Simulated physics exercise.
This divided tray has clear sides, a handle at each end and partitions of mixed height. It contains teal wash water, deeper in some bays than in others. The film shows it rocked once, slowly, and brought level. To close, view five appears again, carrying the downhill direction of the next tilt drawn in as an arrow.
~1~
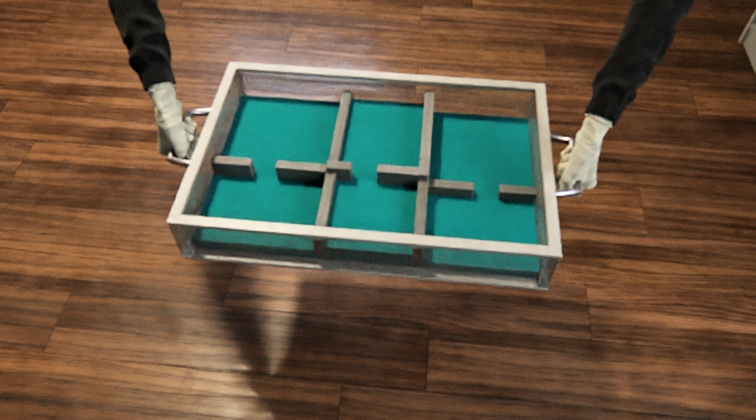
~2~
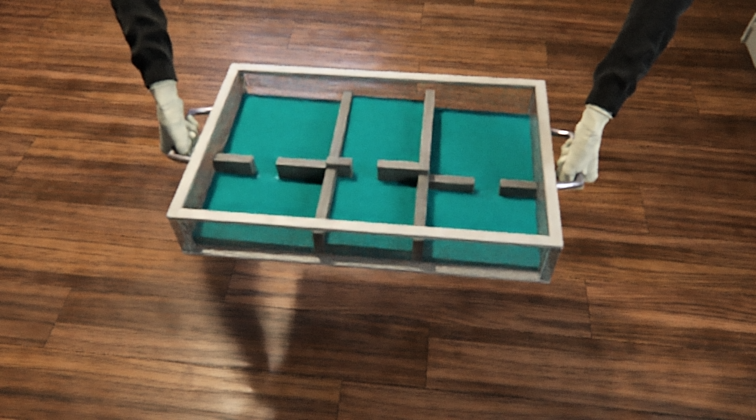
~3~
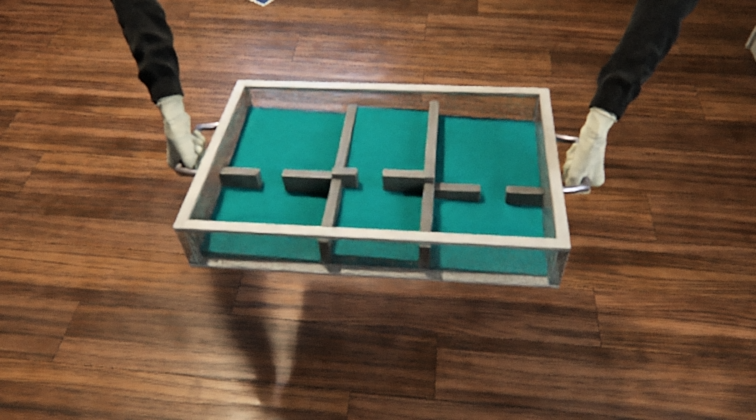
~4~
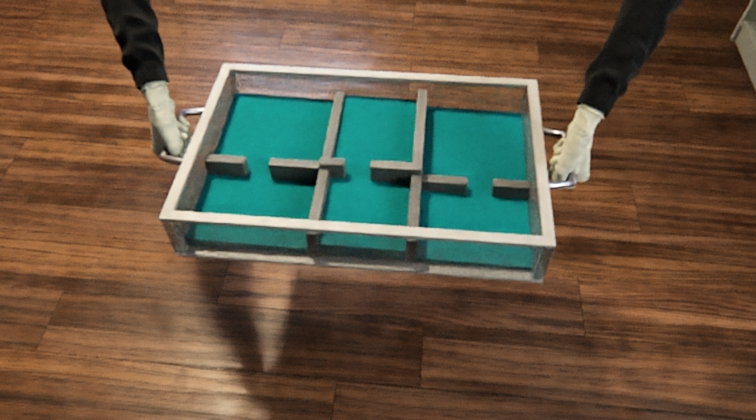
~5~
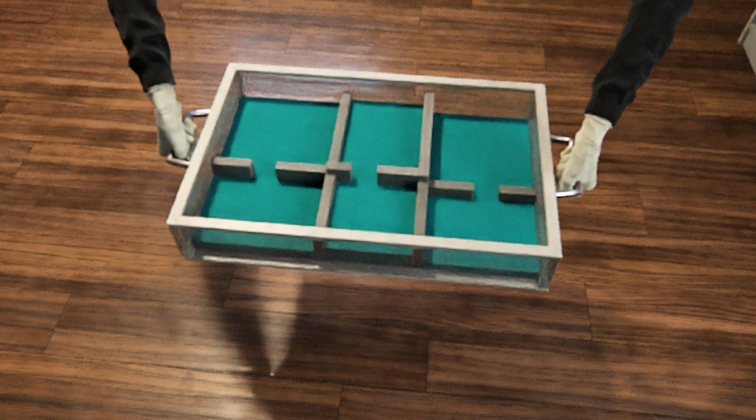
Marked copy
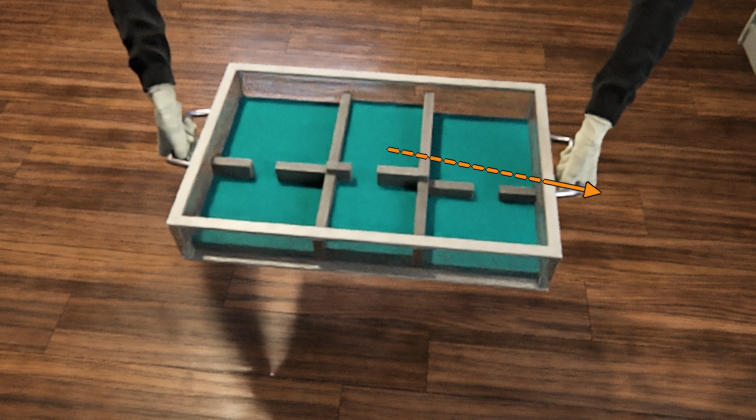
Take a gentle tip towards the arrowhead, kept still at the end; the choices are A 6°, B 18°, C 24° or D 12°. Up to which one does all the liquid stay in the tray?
Take B.
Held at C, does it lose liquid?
Yes, it does.
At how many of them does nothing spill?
Three.
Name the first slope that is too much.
That is slope C.
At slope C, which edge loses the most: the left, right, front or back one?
The right rim.
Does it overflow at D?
No, not at all.
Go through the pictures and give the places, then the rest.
The tray is level; deepest in the front middle bay, at (373, 214), shallowest in the back right, in the first picture.
Tipped about 3° down to the back left; no wall is crossed, in the second picture.
Tipped about 5° down to the back left; no wall is crossed, in the third picture.
Tipped about 2° down to the back left; no wall is crossed, in the fourth picture.
The tray is level; deepest in the front middle bay, at (373, 214), shallowest in the back right, in the fifth picture.
The arrow ends at (594, 191).
If A is chosen, nothing spills; the back middle bay holds the most.
If B is chosen, nothing spills; the back right bay holds the most.
If C is chosen, about 5 % goes over the rim.
If D is chosen, nothing spills; the back middle bay holds the most.
